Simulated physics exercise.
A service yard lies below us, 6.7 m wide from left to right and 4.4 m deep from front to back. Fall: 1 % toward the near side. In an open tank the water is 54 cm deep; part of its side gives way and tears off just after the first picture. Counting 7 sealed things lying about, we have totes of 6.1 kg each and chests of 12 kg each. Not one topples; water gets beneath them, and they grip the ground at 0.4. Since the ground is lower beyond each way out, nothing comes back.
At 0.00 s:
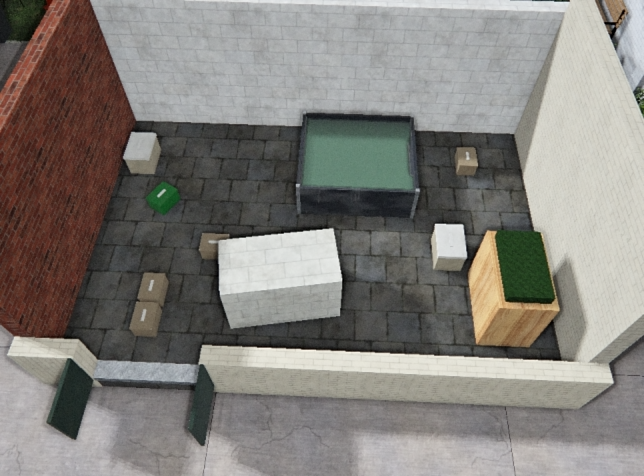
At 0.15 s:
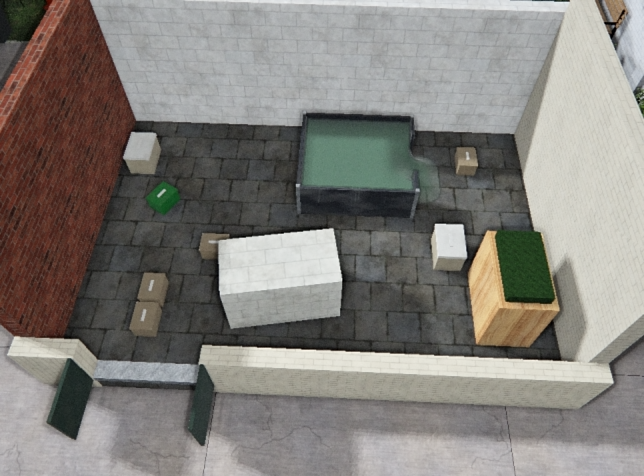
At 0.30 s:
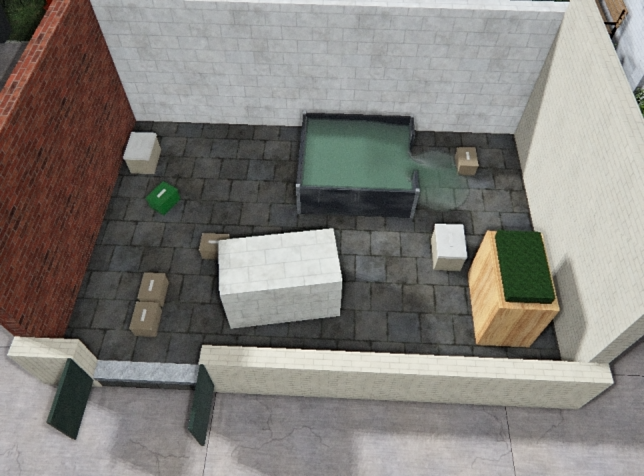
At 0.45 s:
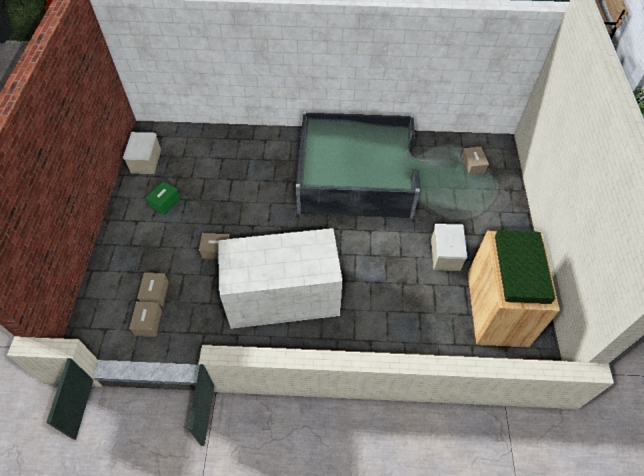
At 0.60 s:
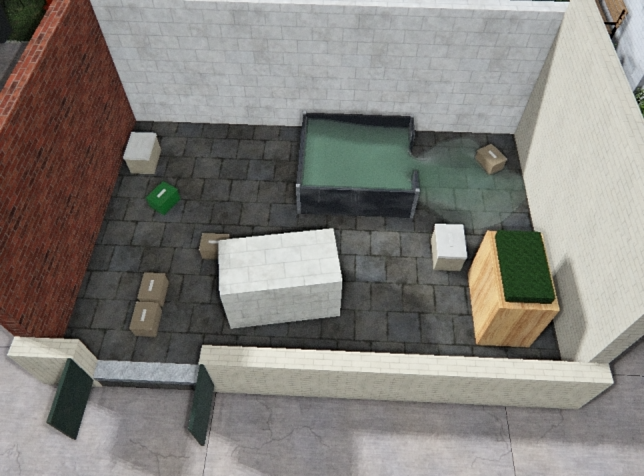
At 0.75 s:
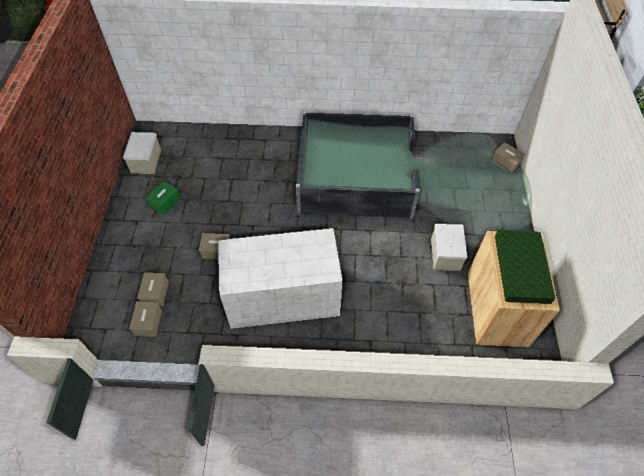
Water pours from the tank's right side, spreads over the paving and pushes one box rightward.
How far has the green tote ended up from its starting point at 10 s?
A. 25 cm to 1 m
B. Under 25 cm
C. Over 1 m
Answer: B.
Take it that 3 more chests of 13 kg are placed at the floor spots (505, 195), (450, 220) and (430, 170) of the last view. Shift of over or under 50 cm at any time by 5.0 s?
Beyond it, beyond it, beyond it.
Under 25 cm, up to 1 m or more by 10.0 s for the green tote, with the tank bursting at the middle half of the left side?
Well, the green tote is flushed away.
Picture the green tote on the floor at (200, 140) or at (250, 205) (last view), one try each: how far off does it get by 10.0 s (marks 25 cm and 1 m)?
Outcomes in order: It sits still; it sits still.
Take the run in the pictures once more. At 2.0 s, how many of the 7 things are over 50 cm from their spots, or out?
I make it 1 by then.
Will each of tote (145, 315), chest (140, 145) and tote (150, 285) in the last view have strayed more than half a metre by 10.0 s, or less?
Well, going one by one, it's too far, not that far and not that far.
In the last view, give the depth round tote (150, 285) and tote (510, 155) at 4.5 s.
First roughly 0 cm, second roughly 10 cm.
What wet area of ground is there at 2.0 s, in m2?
About 7.5 m2.
After 2.0 s the green tote is near (162, 193), 0.0 m from its start, aground; 0 of 7 are out; 1 afloat.
After 4.5 s the green tote is near (162, 193), 0.0 m from its start, aground; 0 of 7 are out; 1 afloat.
After 7.0 s the green tote is near (162, 193), 0.0 m from its start, aground; 0 of 7 are out; 0 afloat.
After 10.0 s the green tote is near (162, 193), 0.0 m from its start, aground; 0 of 7 are out; 0 afloat.
